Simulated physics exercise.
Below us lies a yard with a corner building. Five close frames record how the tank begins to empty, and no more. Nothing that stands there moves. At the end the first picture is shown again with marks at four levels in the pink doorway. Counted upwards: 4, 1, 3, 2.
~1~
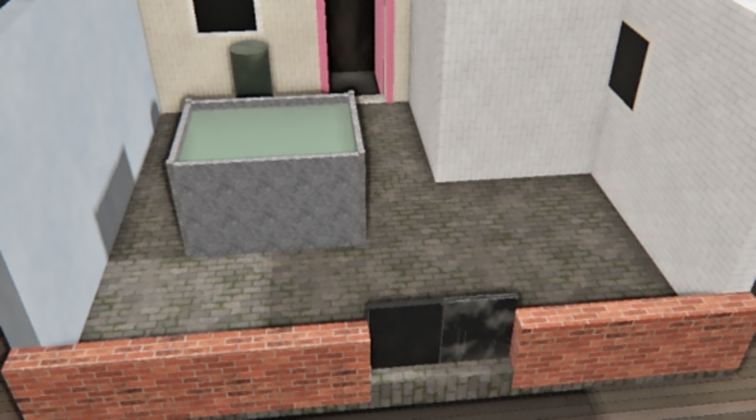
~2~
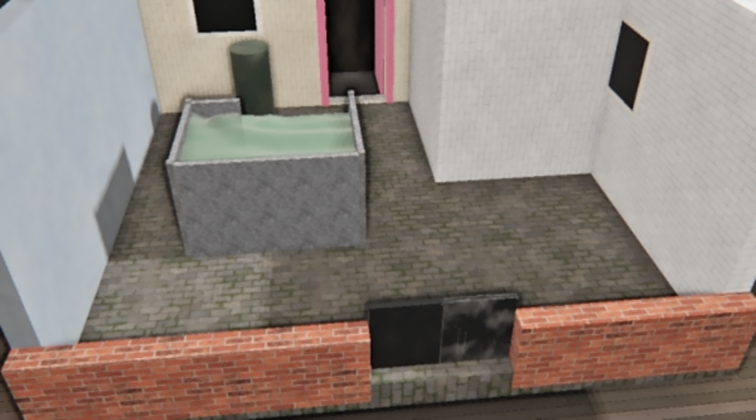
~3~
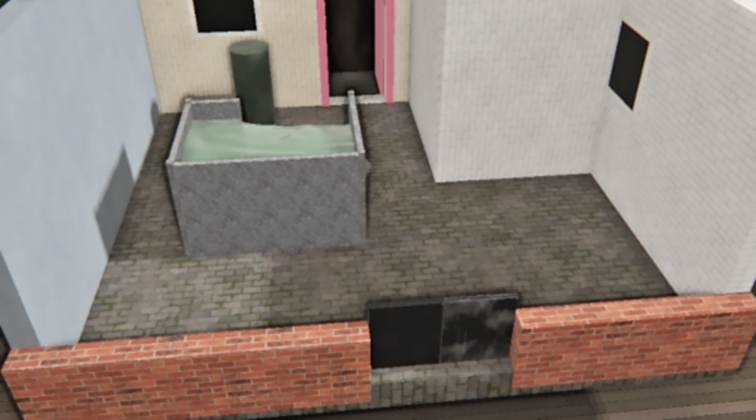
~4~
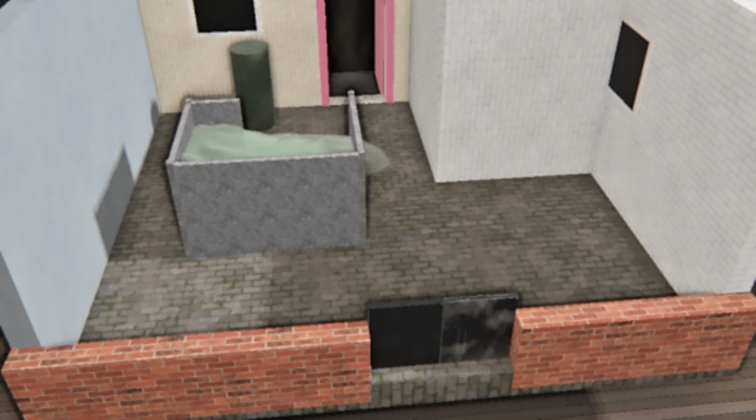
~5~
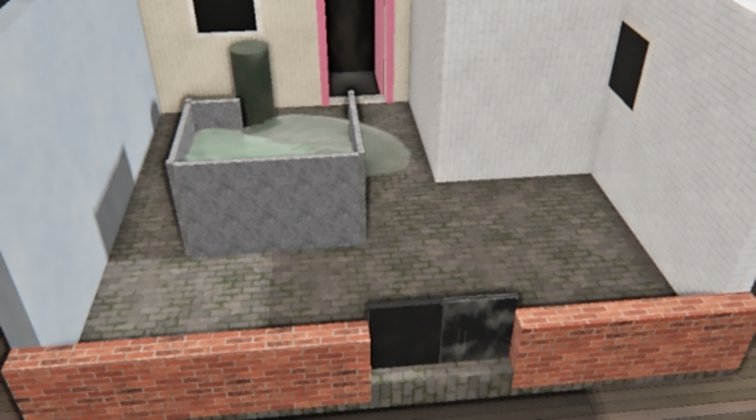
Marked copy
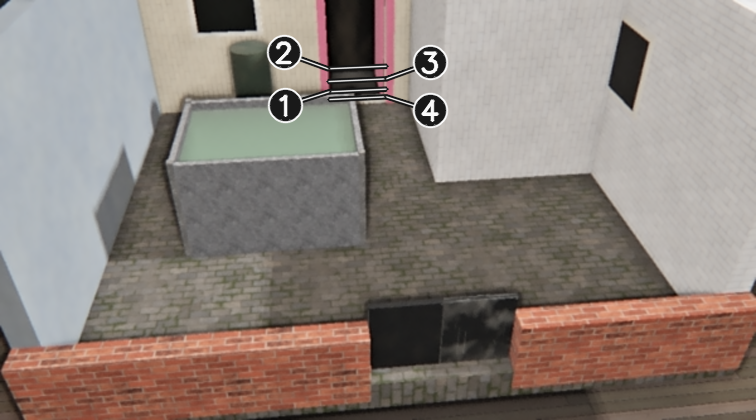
A grey stone tank of pale green water stands in a paved yard, seen from above its low red brick front wall. A dark green cylinder and a pink-framed doorway are behind it, with white walls right, a pale blue wall left, and a dark gate in front. The water sinks and slopes inside the tank, then spreads out behind and to the right across the paving, while the camera stays still.
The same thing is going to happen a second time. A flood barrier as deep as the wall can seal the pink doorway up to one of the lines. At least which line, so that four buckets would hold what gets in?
Take 2.
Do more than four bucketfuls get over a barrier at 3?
Yes, that goes wrong.
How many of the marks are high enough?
One.
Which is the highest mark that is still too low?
The answer is 3.
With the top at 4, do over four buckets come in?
Yes, it does.
On the marked copy, 1 at (357, 90); 2 at (357, 67); 3 at (357, 80); 4 at (358, 98); from the bottom up 4, 1, 3, 2.
If 1 is chosen, dozens of bucketfuls pour in.
If 2 is chosen, a bucket or two gets in.
If 3 is chosen, about 10 bucketfuls get in.
If 4 is chosen, dozens of bucketfuls pour in.
